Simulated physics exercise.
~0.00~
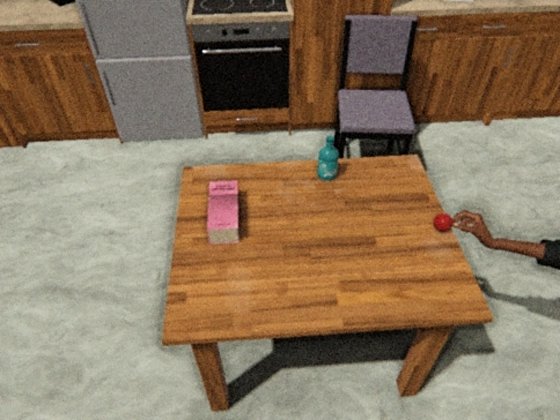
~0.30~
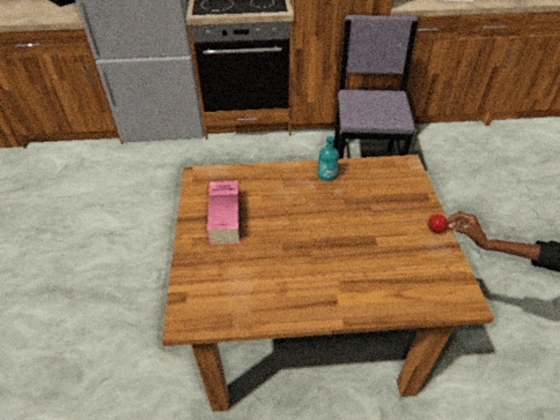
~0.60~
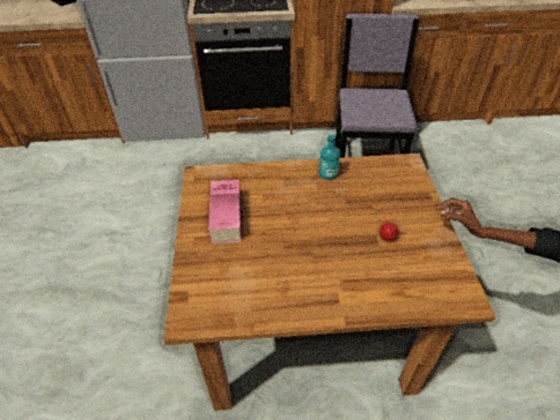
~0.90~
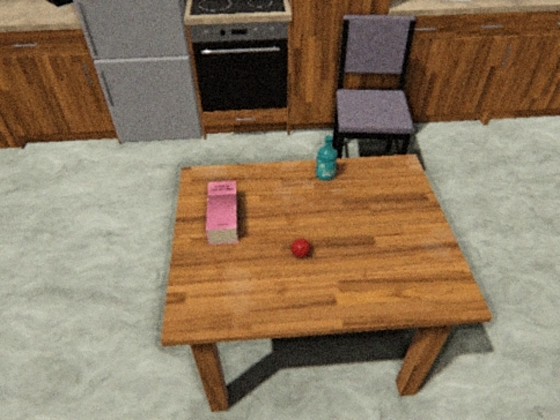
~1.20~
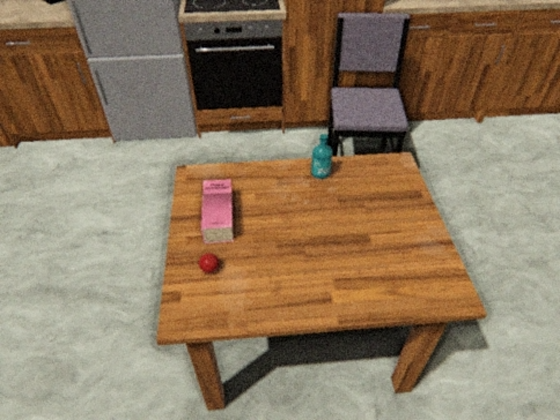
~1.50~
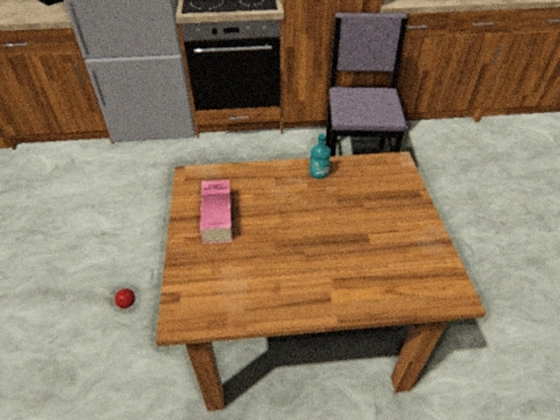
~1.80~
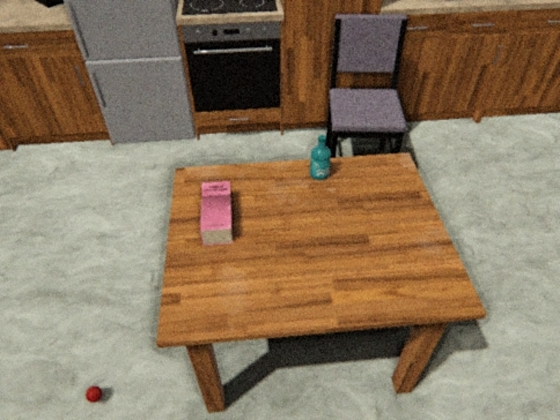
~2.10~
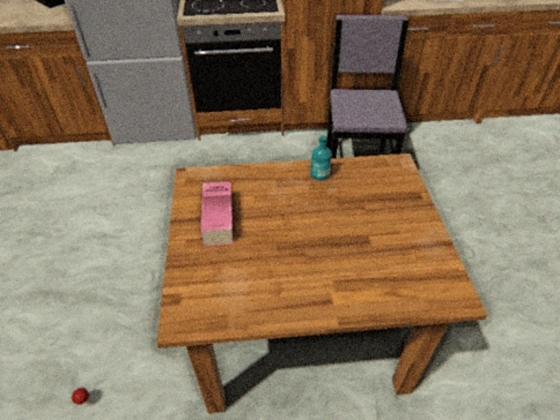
A small red apple rolls across a wooden table in a kitchen, seen from above by a slightly swaying camera. At first a hand holds it at the table's right edge, with a pink book lying on the left side and a turquoise bottle standing near the back, before an empty chair. The hand nudges the apple leftward, lets go and draws back out of view. The apple travels on alone, passing in front of the book without disturbing it, and drops off the left edge. It ends on the pale floor at the lower left, while the book and bottle stay in place.
